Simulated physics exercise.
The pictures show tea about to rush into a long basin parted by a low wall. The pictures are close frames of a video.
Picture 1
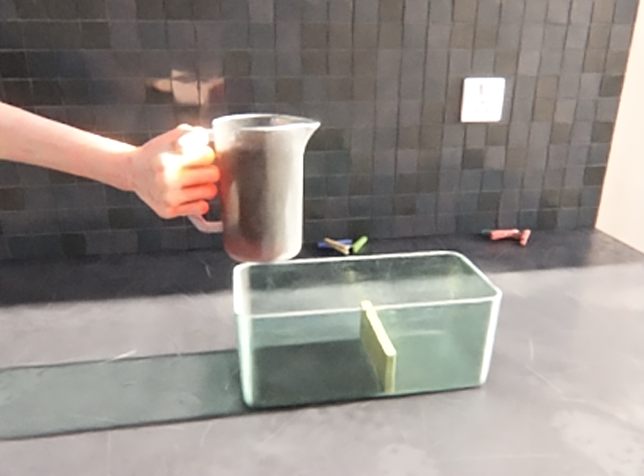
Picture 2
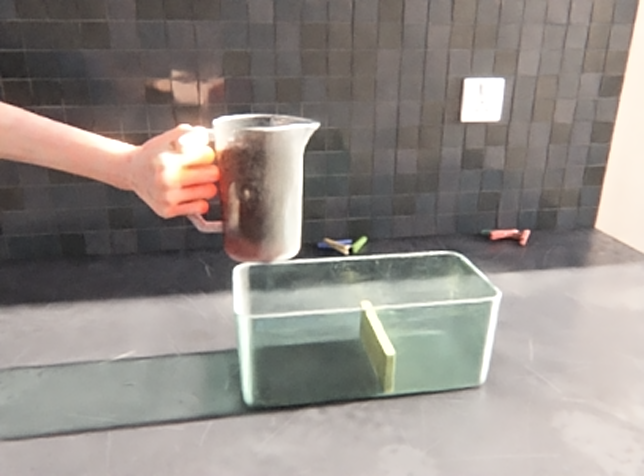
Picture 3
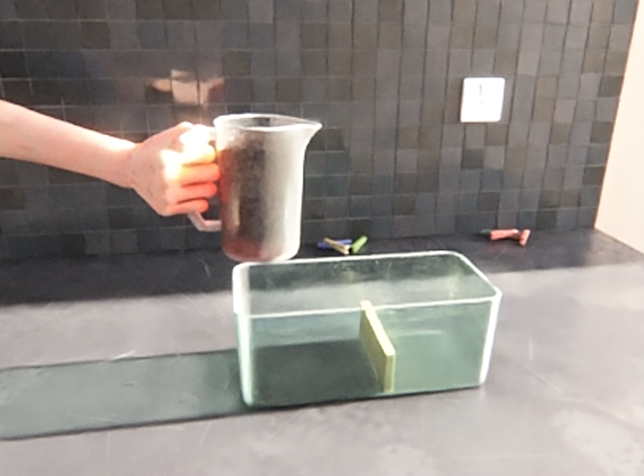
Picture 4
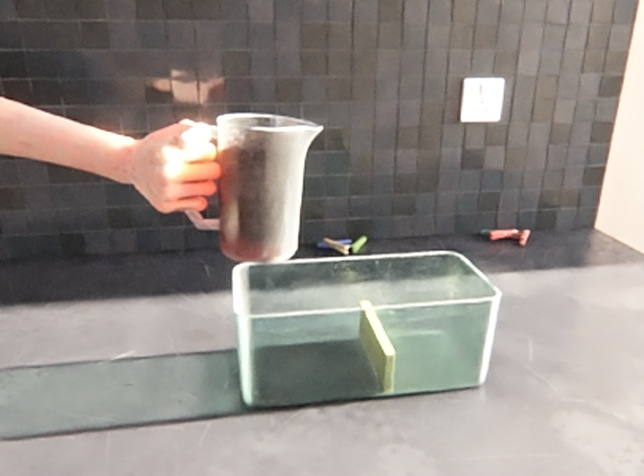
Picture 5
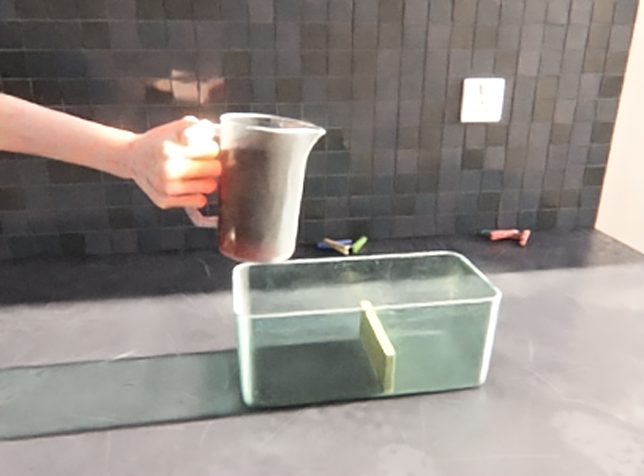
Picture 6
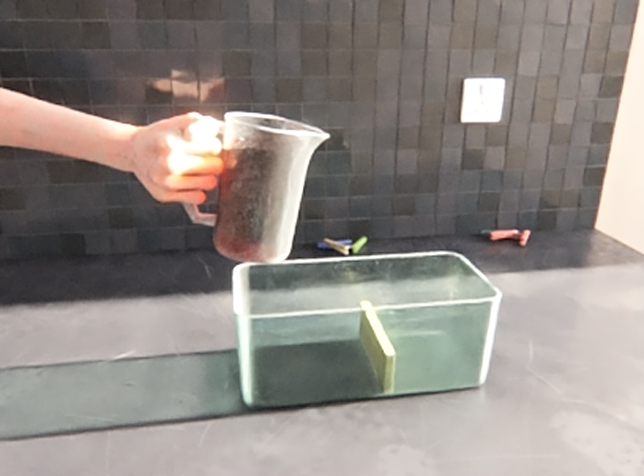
A hand held a clear jug of dark tea above the left part of a long glass basin with a low wall inside, keeping it nearly still before slowly tilting it slightly to the right.
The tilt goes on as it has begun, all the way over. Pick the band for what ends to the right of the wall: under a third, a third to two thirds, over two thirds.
It comes to from a third to two thirds.
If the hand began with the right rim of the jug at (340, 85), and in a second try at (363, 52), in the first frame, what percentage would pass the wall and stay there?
About 90 and 90 per cent.
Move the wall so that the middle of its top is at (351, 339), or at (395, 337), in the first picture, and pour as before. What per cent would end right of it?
Near 90 % and 20 %.
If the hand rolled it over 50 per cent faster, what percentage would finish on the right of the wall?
Close to 40 per cent.
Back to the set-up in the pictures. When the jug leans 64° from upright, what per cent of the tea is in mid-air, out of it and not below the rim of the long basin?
Close to 10 per cent.
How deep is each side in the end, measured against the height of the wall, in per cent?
Near 30 on the left, 40 on the right.
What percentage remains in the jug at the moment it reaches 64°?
About 85 per cent.
A moment on, the jug is tipped part way and 87 per cent is still to pour, 0 is left of the wall and 3 right of it.
Next, the jug is tipped right over and 33 per cent is still to pour, 12 is left of the wall and 39 right of it.
Then the jug is tipped right over and 0 per cent is still to pour, 45 is left of the wall and 52 right of it.
Later the jug is tipped right over and 0 per cent is still to pour, 46 is left of the wall and 53 right of it.
Finally, 46 per cent lies left of the wall, 53 right of it and 1 outside.
